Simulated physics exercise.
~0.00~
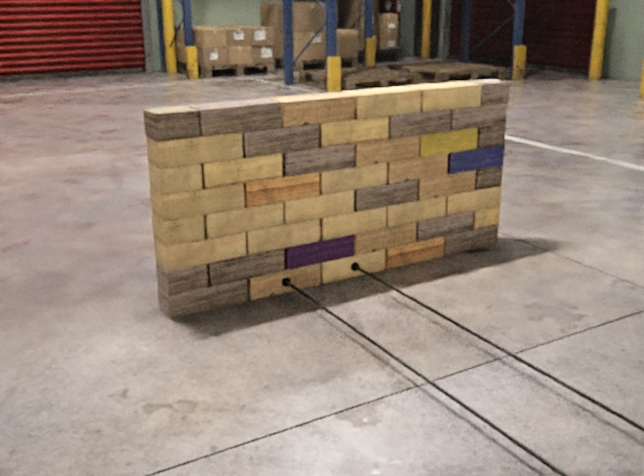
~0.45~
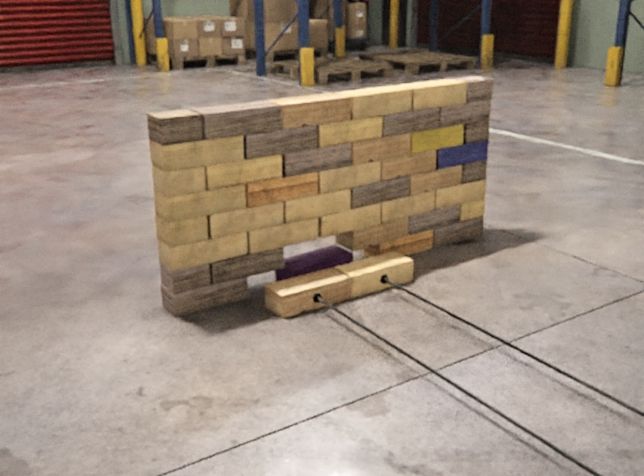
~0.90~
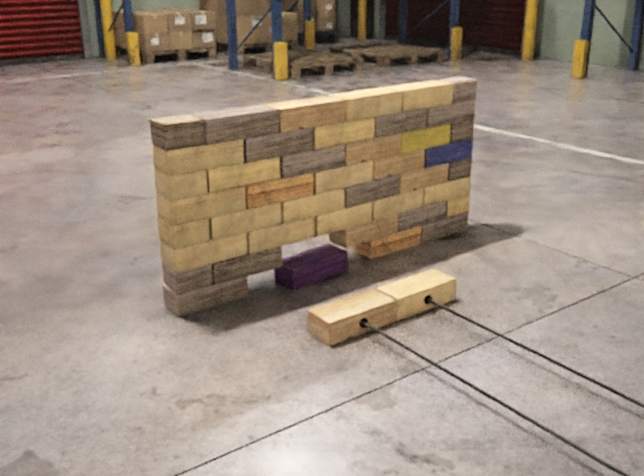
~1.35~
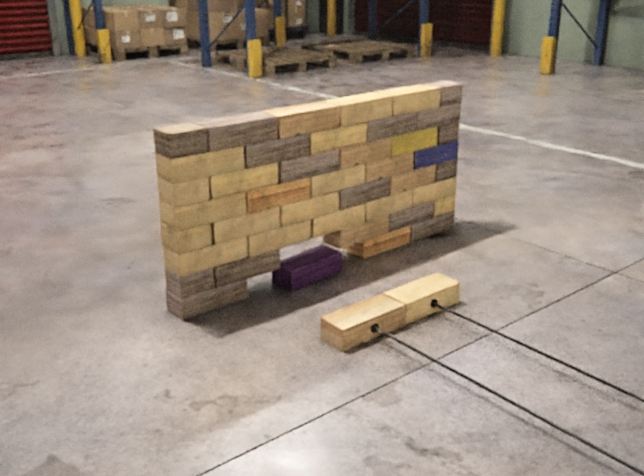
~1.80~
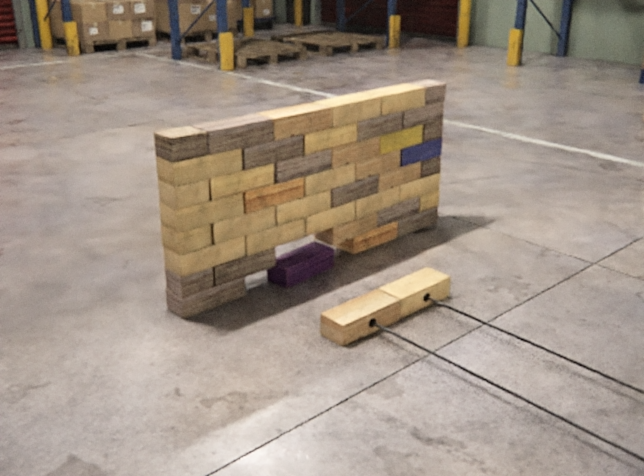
Two black rods drawing a pair of timber blocks from a wall's base, the purple block dropping, the rest still standing.
